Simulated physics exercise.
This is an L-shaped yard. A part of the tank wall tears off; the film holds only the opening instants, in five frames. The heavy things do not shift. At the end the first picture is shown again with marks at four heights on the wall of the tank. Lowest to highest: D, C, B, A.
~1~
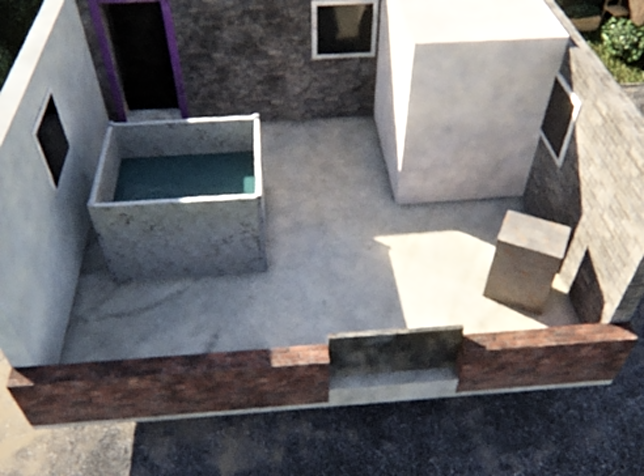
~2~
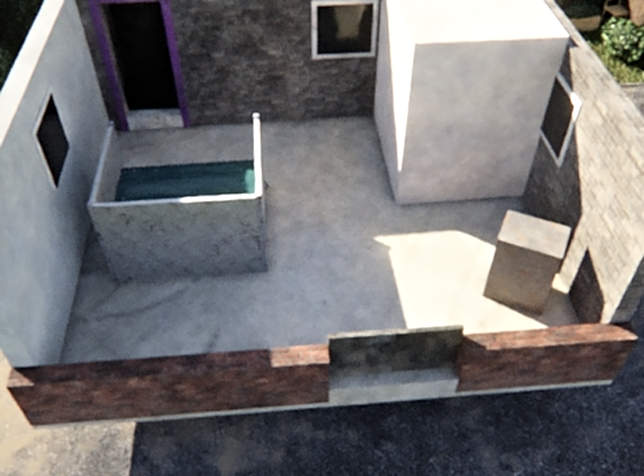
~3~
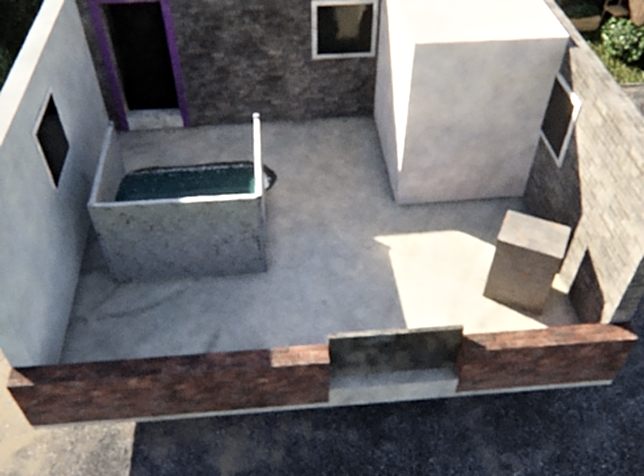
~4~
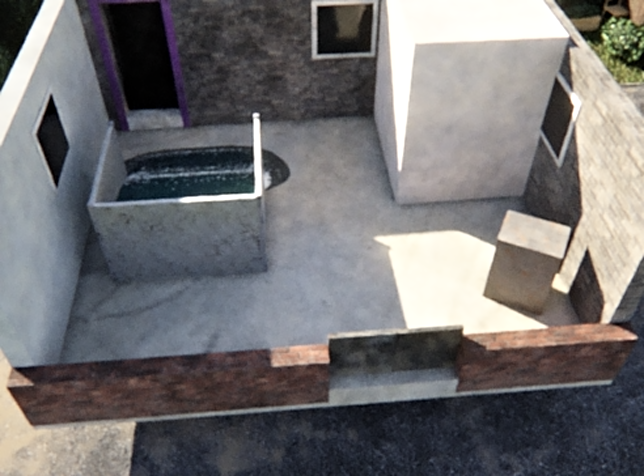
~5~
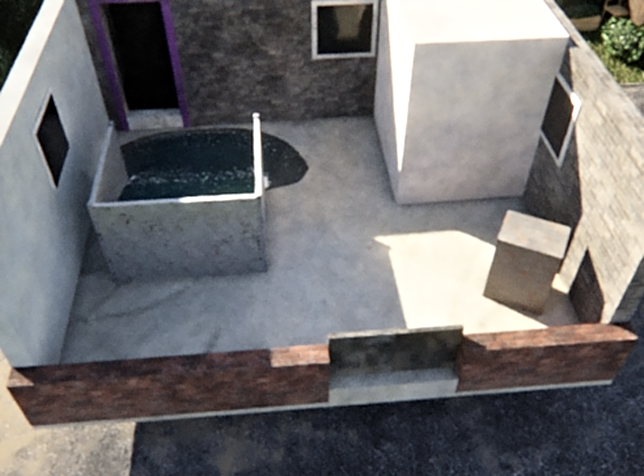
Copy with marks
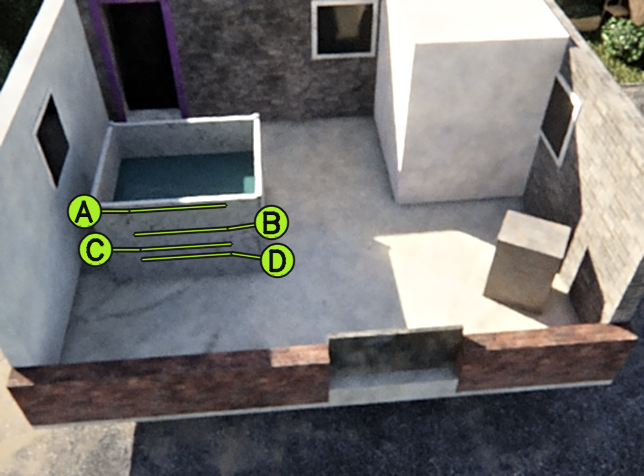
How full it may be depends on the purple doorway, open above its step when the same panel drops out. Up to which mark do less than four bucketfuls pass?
Mark D just does it.
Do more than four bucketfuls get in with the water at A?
Yes, that goes wrong.
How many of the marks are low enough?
One.
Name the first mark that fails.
That is mark C.
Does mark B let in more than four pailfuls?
Yes, that goes wrong.
On the marked copy, A at (177, 208); B at (182, 231); C at (185, 246); D at (187, 256); from the bottom up D, C, B, A.
With A, dozens of bucketfuls pour in.
With B, dozens of bucketfuls pour in.
With C, about 9 bucketfuls get in.
With D, a bucket or two gets in.
